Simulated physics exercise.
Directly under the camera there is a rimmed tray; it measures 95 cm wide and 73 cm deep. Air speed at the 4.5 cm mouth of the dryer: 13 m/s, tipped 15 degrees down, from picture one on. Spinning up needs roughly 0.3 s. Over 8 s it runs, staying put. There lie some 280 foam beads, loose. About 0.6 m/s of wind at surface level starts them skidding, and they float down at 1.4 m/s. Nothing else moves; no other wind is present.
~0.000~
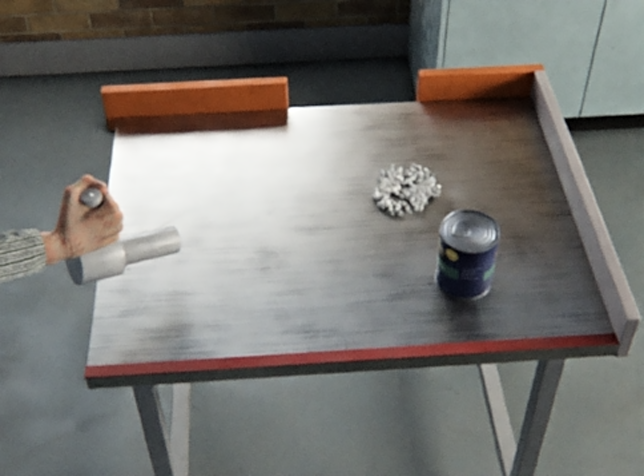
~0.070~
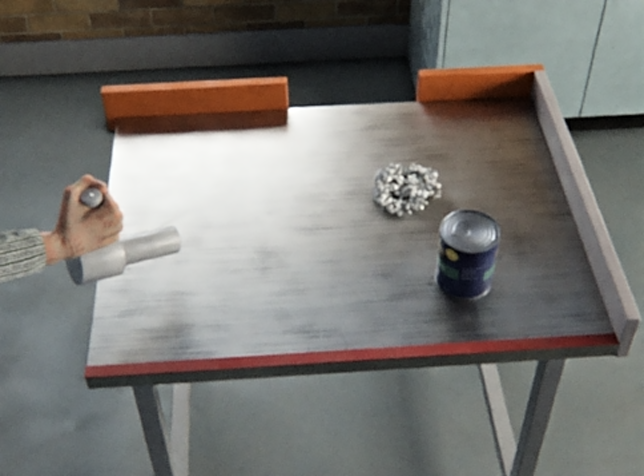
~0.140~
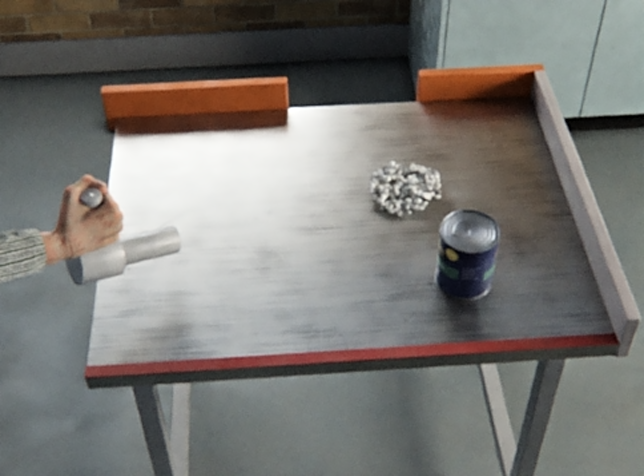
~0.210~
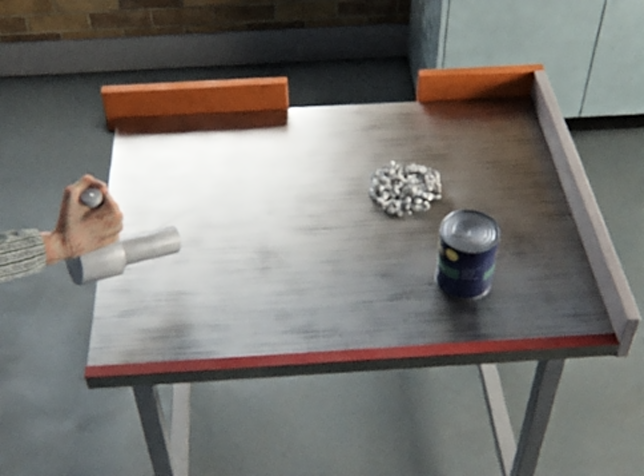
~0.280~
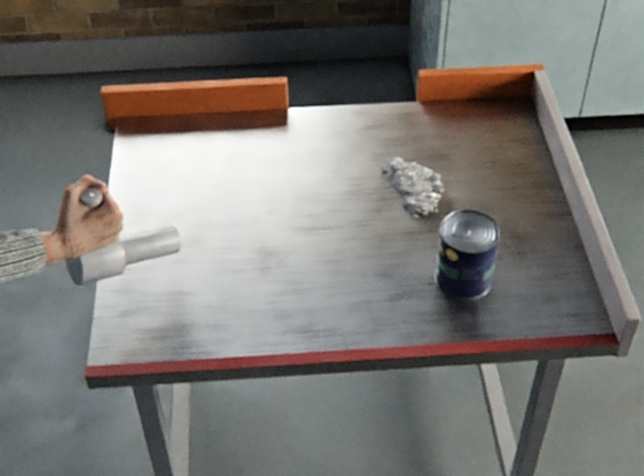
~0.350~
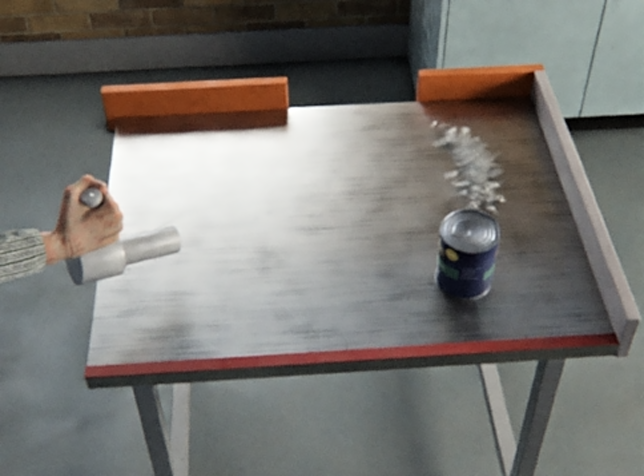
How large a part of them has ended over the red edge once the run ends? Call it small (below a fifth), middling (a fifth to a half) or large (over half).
Middling.
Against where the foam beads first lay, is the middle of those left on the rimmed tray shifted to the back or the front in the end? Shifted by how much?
Direction to the rear, distance about 30 cm.
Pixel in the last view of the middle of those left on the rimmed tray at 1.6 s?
Look about (533, 103) in the last picture.
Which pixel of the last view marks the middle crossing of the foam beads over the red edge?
At roughly pixel (611, 345).
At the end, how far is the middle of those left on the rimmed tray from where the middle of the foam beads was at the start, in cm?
I'd say around 45 cm.
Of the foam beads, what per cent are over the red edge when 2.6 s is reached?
Roughly 30 per cent.
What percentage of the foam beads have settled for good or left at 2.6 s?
My guess would be around 40 %.
After 1.6 s the count stands so, 13 % are over the red edge; the middle of those still in play is near (533, 103).
After 2.6 s the count stands so, 26 % are over the red edge; the middle of those still in play is near (529, 96).
After 4.4 s the count stands so, 30 % are over the red edge; the middle of those still in play is near (533, 93).
After 8.0 s, at the end, 30 % are over the red edge; the middle of those still in play is near (530, 79).
